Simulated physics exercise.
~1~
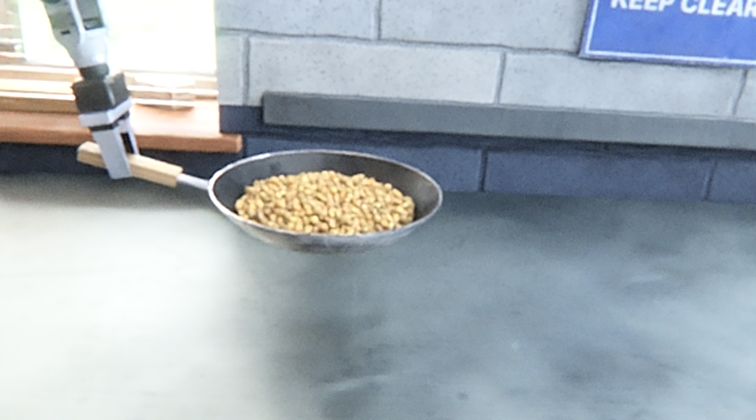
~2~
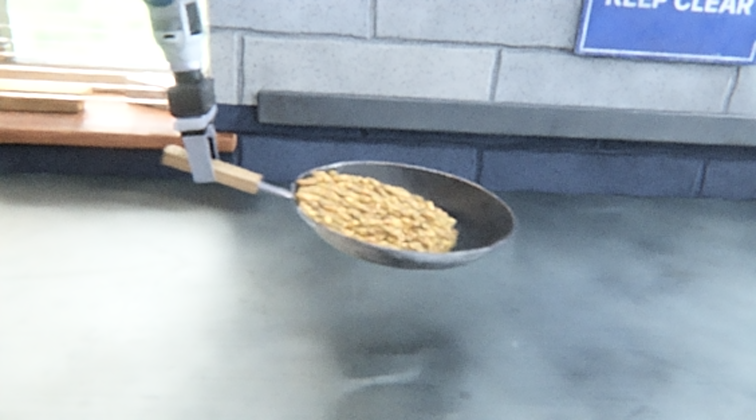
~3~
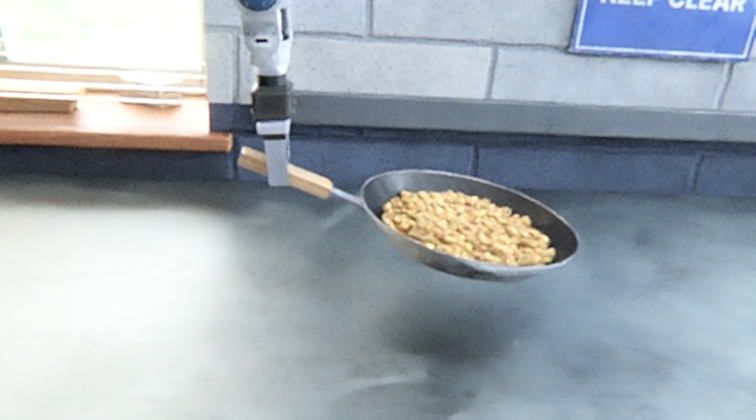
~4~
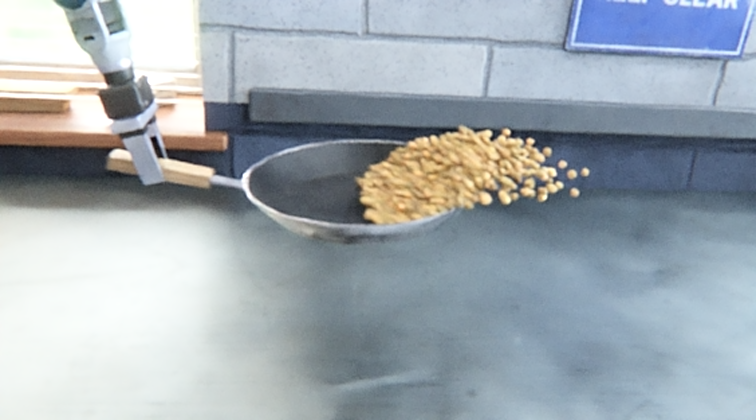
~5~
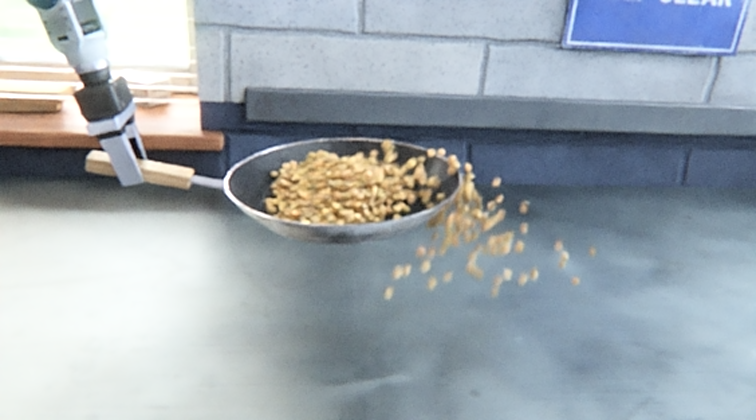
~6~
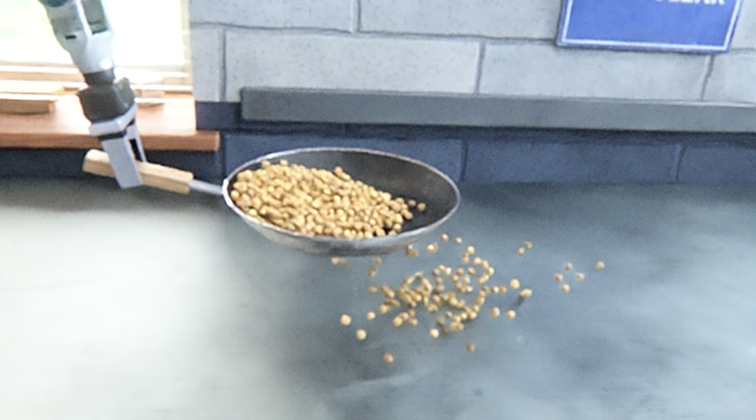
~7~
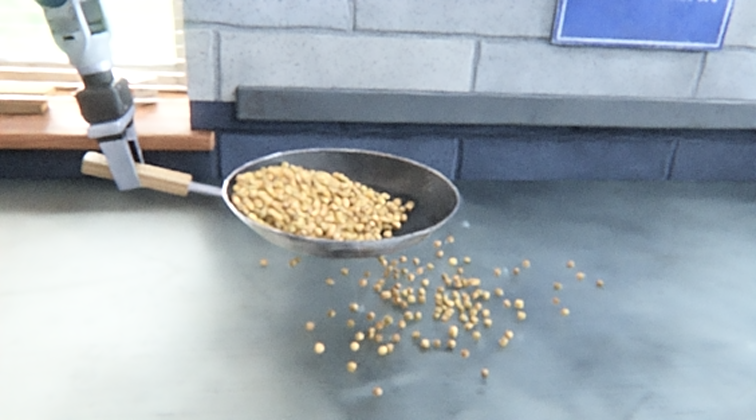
At first, a robot arm holds a dark frying pan by its wooden handle above a grey surface, with a heap of small tan chickpeas inside. The arm carries the pan to the right, and the heap shifts within it. Then it pulls the pan sharply back to the left, and the chickpeas surge over the right-hand rim in a loose spray. Many settle back in the pan while others tumble down past its edge. Finally the pan hangs nearly still, with most of the chickpeas inside and the rest scattered across the surface below.
